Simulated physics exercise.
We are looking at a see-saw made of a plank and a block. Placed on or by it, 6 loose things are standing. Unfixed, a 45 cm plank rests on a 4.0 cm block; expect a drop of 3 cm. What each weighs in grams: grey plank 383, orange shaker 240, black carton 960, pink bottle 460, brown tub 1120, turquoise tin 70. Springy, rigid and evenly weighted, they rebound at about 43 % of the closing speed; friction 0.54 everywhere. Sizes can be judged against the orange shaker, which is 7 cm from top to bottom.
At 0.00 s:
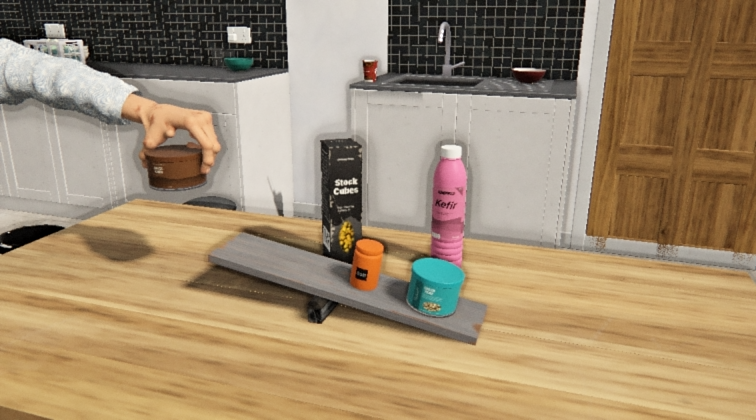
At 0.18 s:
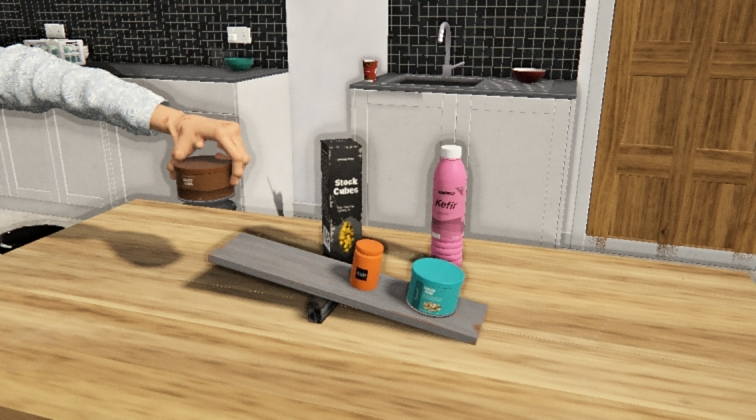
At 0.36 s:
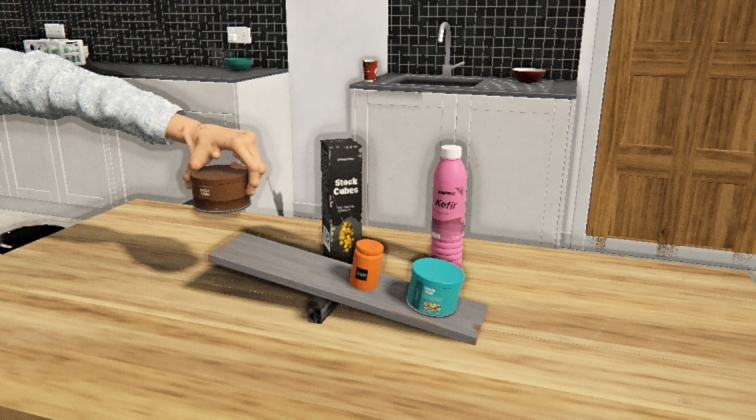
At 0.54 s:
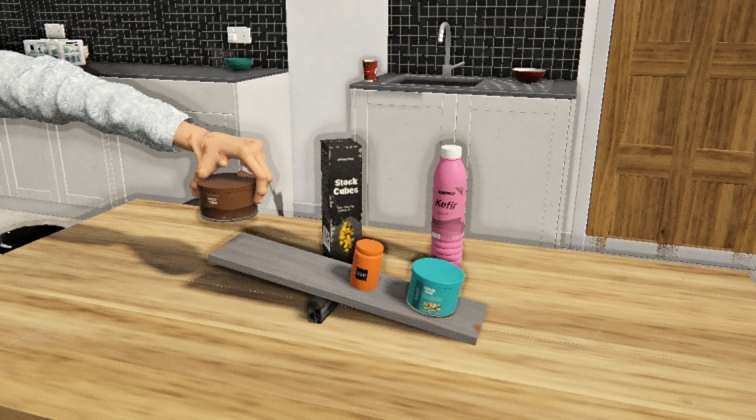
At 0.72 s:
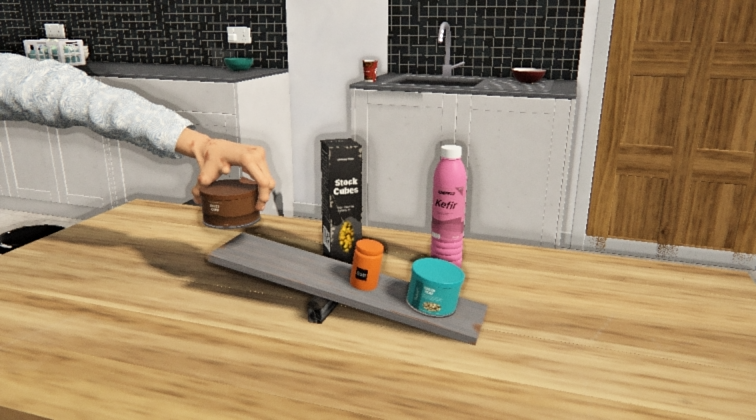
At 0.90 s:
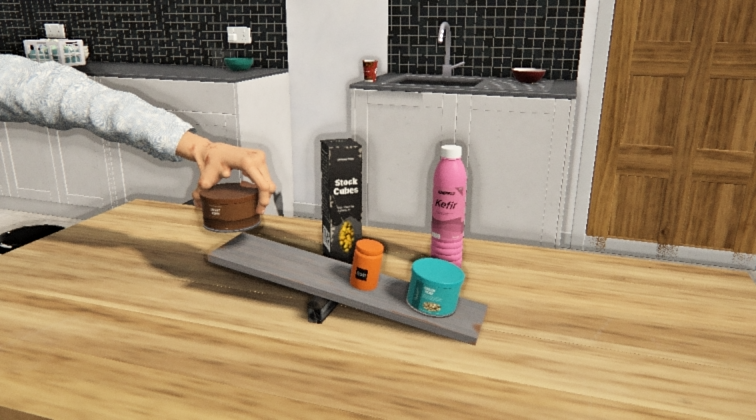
A hand carried a brown tub in from the left, lowered it toward the raised end of a tilted grey plank holding an orange shaker and a turquoise tin, and held it just above.
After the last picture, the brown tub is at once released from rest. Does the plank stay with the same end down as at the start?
No - the tilt switches.
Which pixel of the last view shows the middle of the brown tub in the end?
Around pixel (228, 266).
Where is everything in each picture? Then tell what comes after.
In the first frame, 12 cm from its drop point; brown tub (177, 167); grey plank (347, 283).
In the second frame, 6 cm from its drop point; brown tub (206, 178); black carton (341, 204).
In the third frame, 3 cm from its drop point; brown tub (221, 188); turquoise tin (435, 288).
In the fourth frame, 2 cm from its drop point; brown tub (229, 196); orange shaker (367, 265).
In the fifth frame, 1 cm from its drop point; brown tub (231, 203); pink bottle (448, 209).
Held still over the plank; brown tub (231, 207); grey plank (347, 283), in the sixth frame.
Around 1.20 s, plank at 11°, tipped the other way; brown tub at 25° to upright near (226, 260); turquoise tin at 35° to upright; orange shaker at 38° to upright.
Around 1.30 s, plank at 8°, tipped the other way; brown tub at 23° to upright near (225, 258); turquoise tin at 57° to upright; orange shaker on its side.
Around 1.60 s, plank at 12°, tipped the other way; brown tub at 17° to upright near (228, 266); orange shaker on its side; turquoise tin upside down.
Finally (4.0 s), plank at 12°, tipped the other way; on their side or leaning hard on the table or plank, orange shaker and turquoise tin; not toppled but over 4 cm from the start, brown tub; the other 3 still in place (within 4 cm). Final places as that camera would see them, brown tub near (228, 266). The plank tips across.
